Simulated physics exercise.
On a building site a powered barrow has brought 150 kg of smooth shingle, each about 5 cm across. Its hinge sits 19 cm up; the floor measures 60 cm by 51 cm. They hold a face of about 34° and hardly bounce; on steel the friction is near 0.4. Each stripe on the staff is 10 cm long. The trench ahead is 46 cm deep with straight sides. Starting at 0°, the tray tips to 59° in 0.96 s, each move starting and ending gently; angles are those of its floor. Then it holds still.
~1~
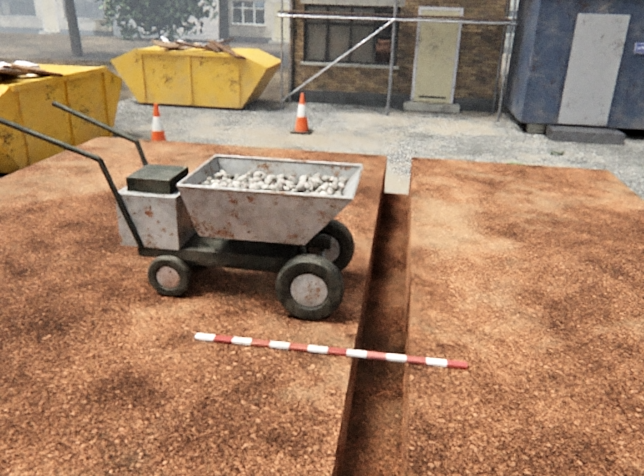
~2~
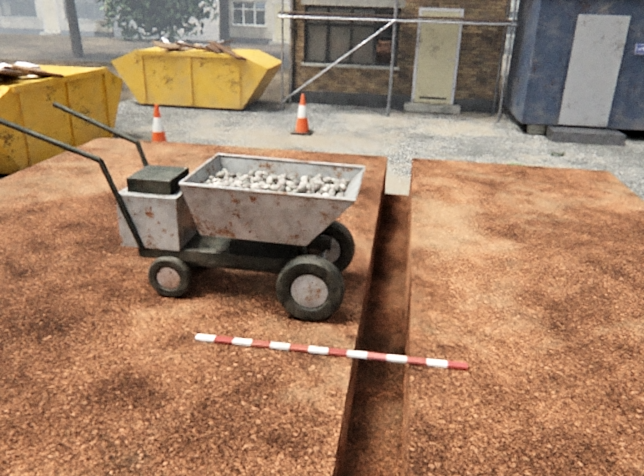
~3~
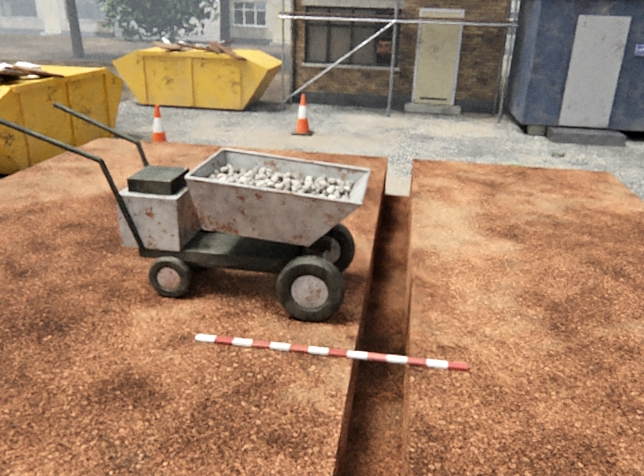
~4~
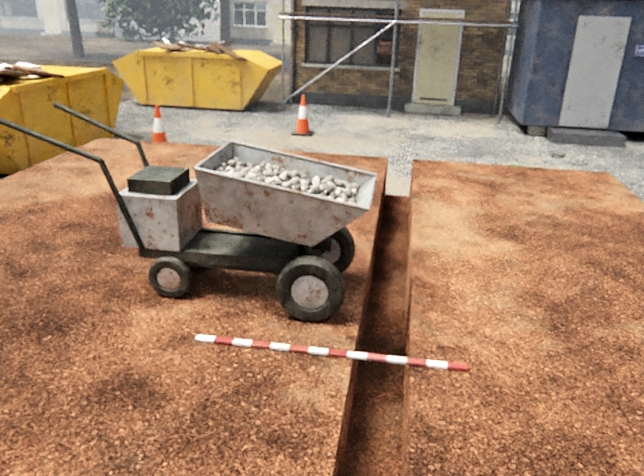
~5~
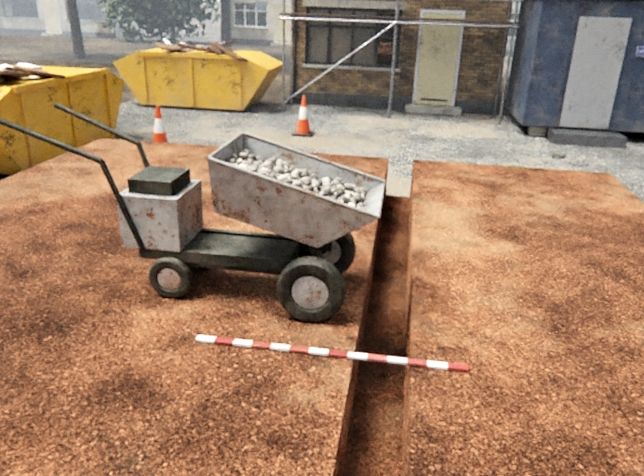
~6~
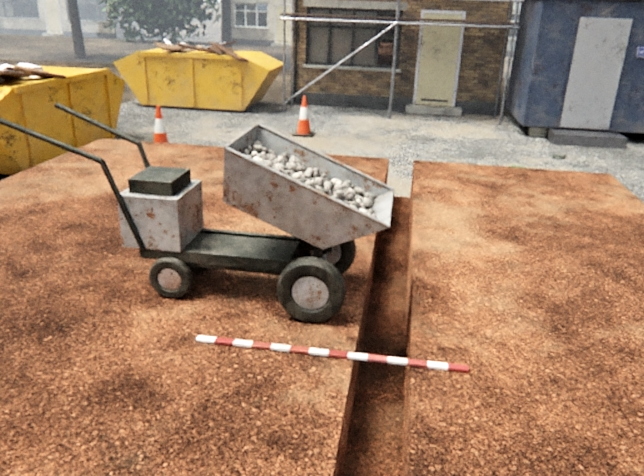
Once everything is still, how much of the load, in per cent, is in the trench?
Roughly 14 per cent ends in the trench.
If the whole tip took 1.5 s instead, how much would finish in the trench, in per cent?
In that case some 15 per cent.
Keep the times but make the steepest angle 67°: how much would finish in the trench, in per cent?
Then about 10 per cent.
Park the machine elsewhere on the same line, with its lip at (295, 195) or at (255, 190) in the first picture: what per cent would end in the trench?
Near 65 per cent from the first place, 70 from the second.
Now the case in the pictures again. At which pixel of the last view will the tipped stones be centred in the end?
Their middle is at about (457, 307).
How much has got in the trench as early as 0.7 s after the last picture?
About 0 per cent by then.
Then, 0.3 s after the last picture the floor is at 50°, 100 % in the tray; the foremost stones are at (408, 248).
Then, 0.7 s after the last picture the floor is at 59°, 81 % in the tray, 19 % past the trench; the foremost stones are at (476, 312).
Then, 1.0 s after the last picture the floor is at 59°, 42 % in the tray, 58 % past the trench; the foremost stones are at (562, 321).
Then, 3.0 s after the last picture the floor is at 59°, 6 % in the tray, 14 % in the trench, 80 % past the trench; the foremost stones are past the picture's edge.
